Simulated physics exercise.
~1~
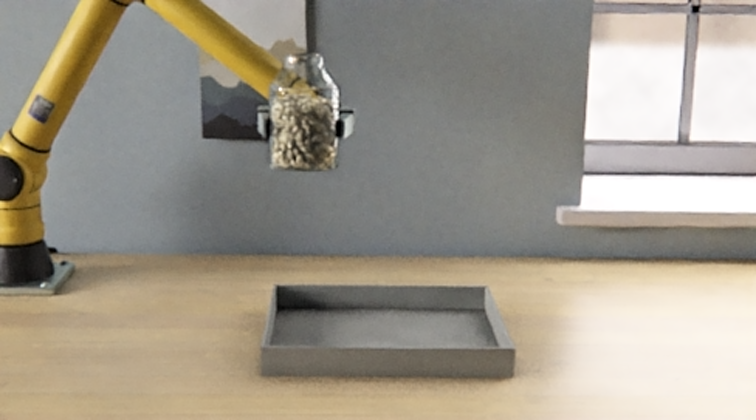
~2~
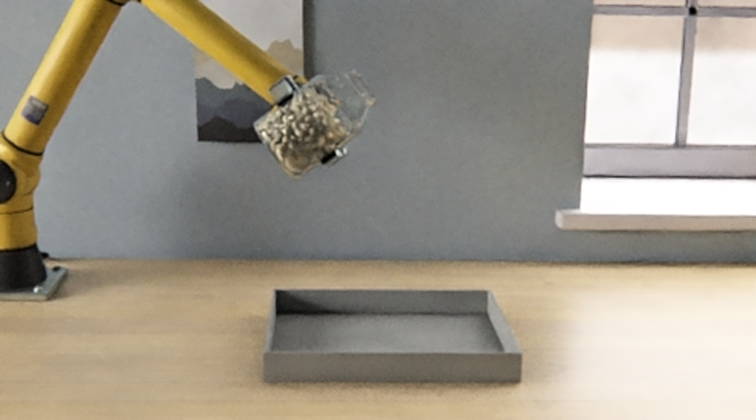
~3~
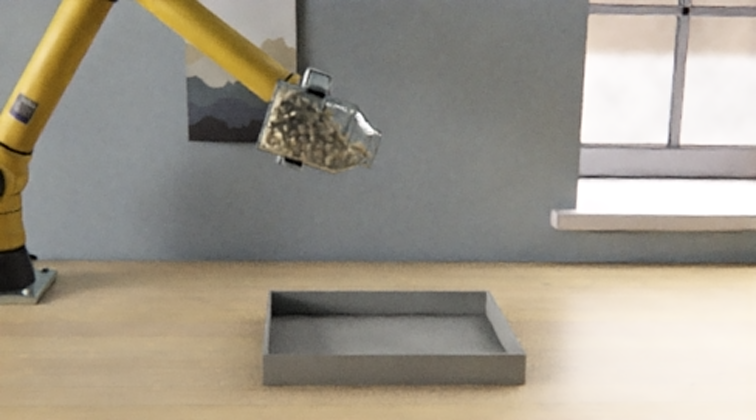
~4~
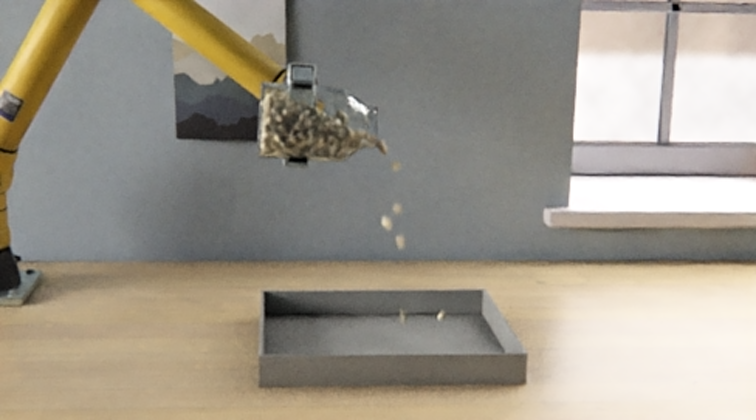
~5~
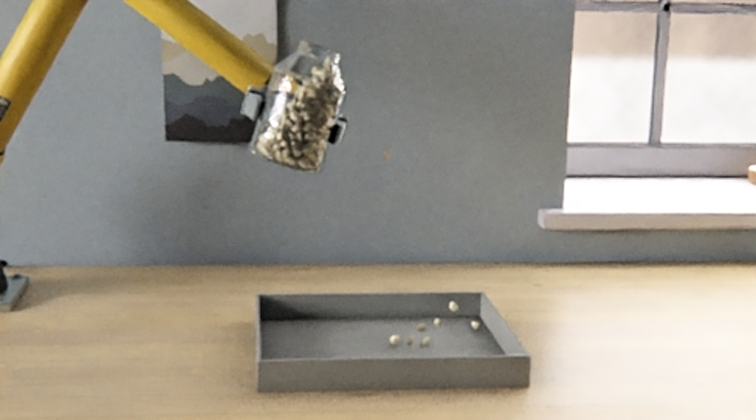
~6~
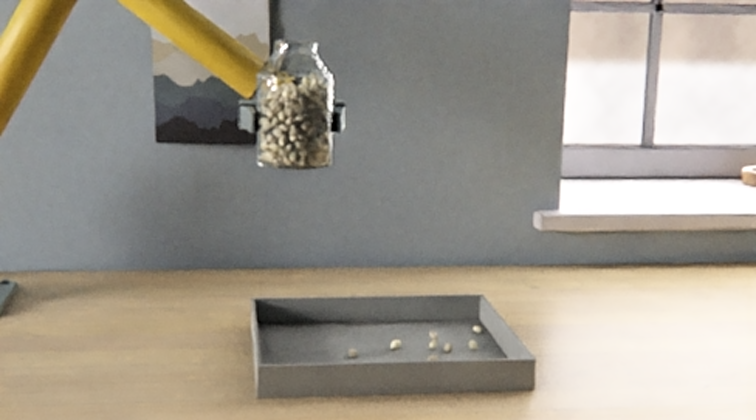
A yellow robot arm tipped a clear jar of pale dried beans over to the right until it lay on its side, spilling a few into the gray tray below, then turned it upright again with most of the beans still inside.
